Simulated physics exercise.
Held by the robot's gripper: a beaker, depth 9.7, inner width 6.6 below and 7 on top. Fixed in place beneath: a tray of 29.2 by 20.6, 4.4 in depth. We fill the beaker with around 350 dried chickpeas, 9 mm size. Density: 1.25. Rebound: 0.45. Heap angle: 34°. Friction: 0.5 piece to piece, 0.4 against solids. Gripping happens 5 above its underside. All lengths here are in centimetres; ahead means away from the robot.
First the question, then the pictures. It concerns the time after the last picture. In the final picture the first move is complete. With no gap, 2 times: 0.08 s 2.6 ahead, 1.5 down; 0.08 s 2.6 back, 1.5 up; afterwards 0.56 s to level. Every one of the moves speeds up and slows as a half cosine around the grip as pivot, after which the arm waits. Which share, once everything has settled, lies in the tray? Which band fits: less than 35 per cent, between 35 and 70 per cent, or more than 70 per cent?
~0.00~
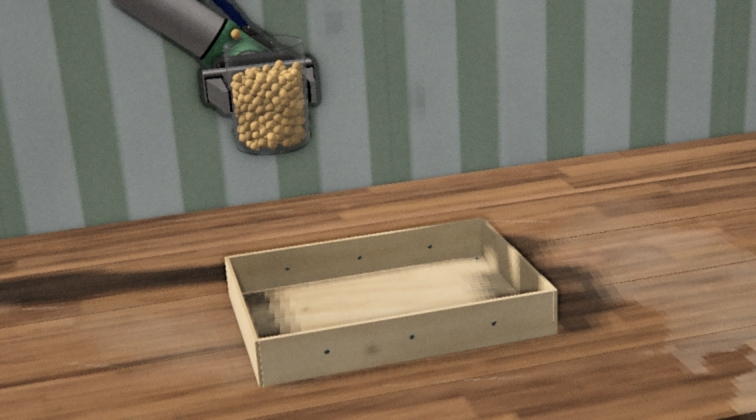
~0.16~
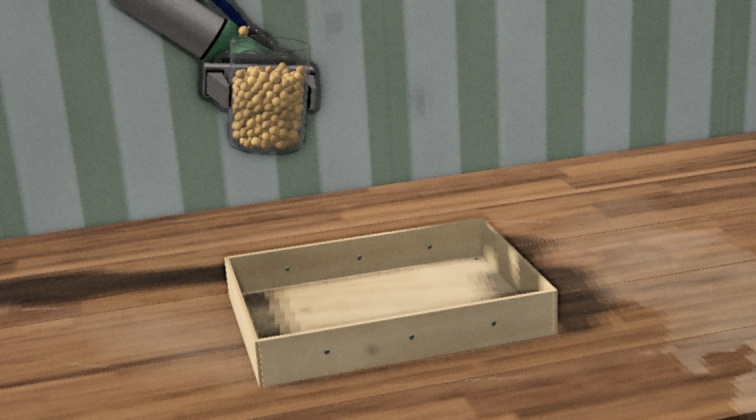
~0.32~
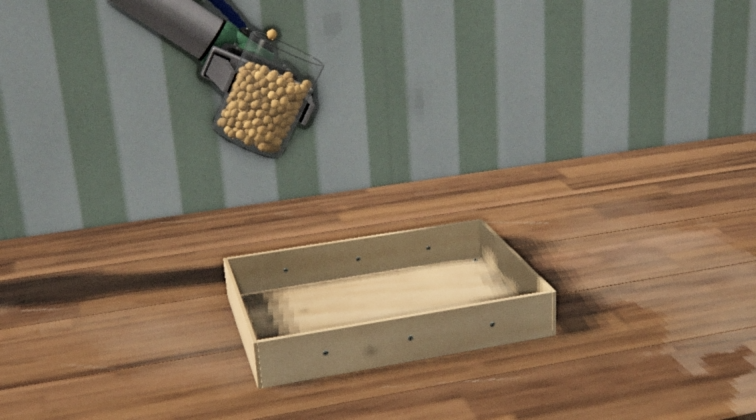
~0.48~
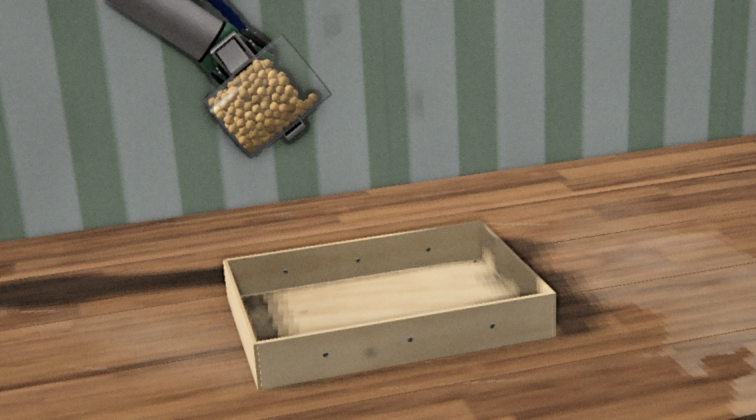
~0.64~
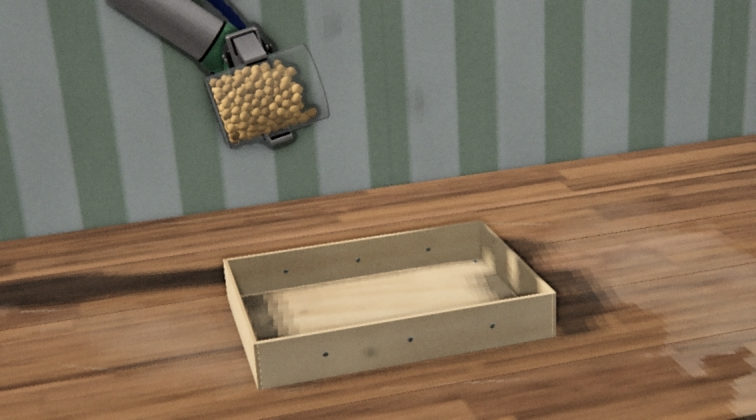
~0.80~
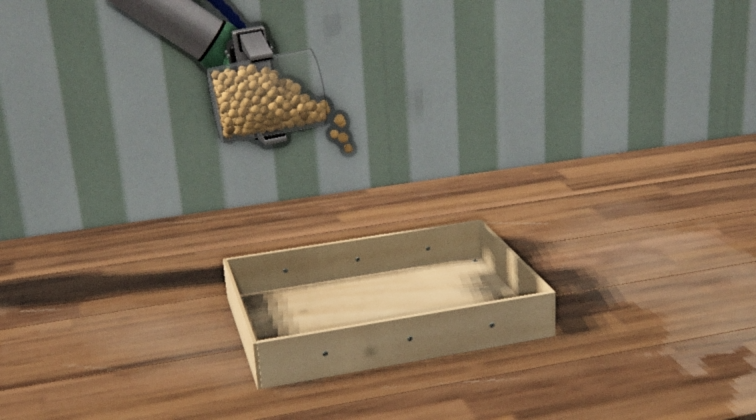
It falls between 35 and 70 per cent.
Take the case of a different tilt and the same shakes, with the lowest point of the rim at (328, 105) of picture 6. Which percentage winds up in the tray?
I'd put it at roughly 20 %.
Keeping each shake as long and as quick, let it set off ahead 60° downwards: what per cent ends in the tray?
I'd reckon around 25 per cent.
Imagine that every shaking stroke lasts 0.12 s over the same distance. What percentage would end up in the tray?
About 35 per cent, then.
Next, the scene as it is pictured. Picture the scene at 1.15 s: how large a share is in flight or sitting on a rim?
Reading at that time: Some 13 per cent.
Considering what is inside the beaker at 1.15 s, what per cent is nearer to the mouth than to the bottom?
55 %.
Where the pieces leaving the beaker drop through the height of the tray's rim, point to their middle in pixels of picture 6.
Around (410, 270).
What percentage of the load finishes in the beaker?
Roughly 55 percent.
After 1.15 s, tilted 85° forward, highest piece 26 above the table; 230 in the beaker, 77 in the tray, 44 in flight or on a rim.
After 1.50 s, tilted 19° forward, highest piece 28 above the table; 187 in the beaker, 160 in the tray, 1 on the table or floor, 3 in flight or on a rim.
After 1.88 s, level, highest piece 26 above the table; 187 in the beaker, 163 in the tray, 1 on the table or floor.
After 2.93 s, level, highest piece 26 above the table; 187 in the beaker, 163 in the tray, 1 on the table or floor.
In the end, 187 in the beaker, 163 in the tray, 1 on the table or floor. That is 46 % in the tray.
